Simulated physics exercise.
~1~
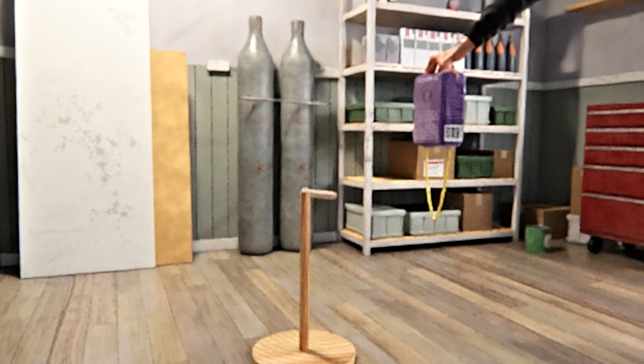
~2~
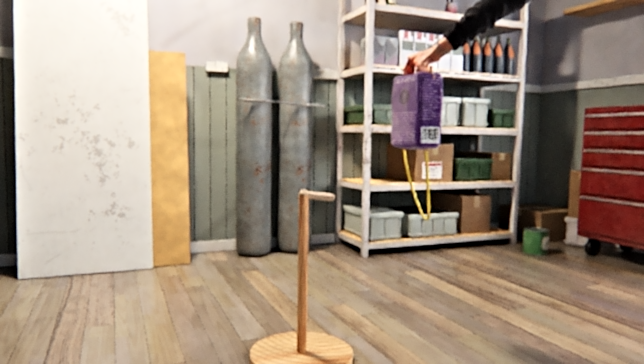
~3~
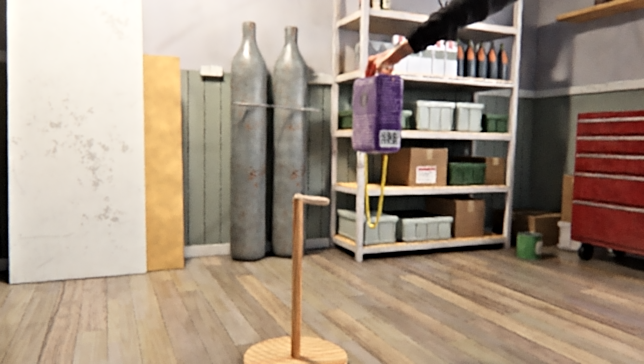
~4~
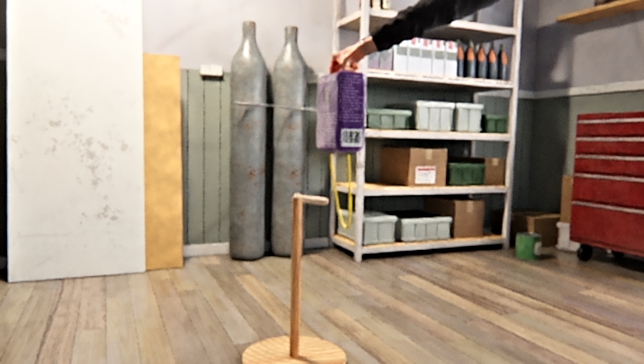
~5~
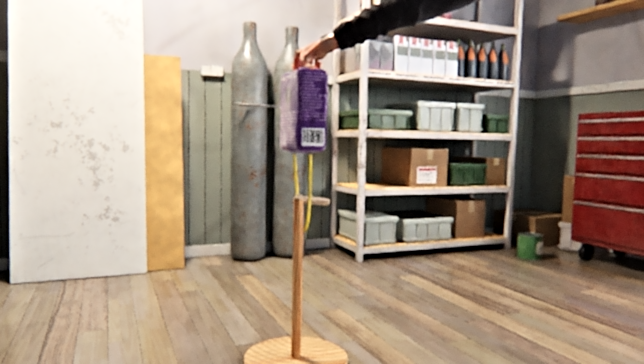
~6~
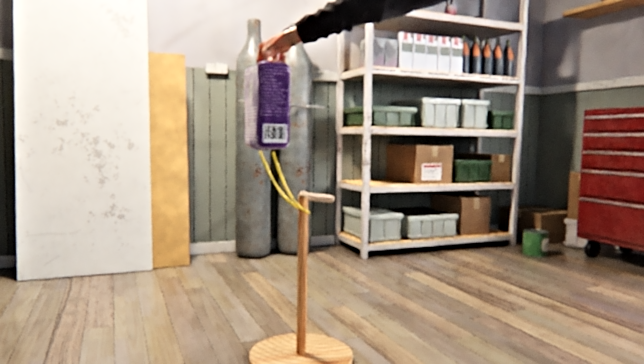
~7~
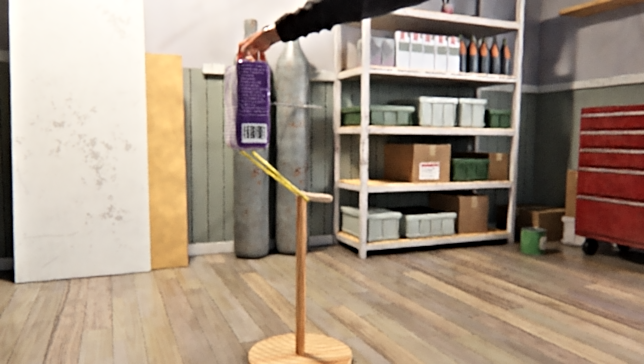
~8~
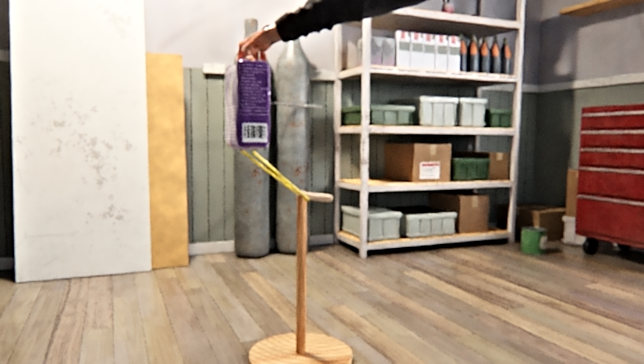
A purple sack with a yellow loop dangling beneath it was carried left by a hand over a wooden post, but the loop caught on the post's hook and pulled tight, and the hand stopped with the sack just past it.
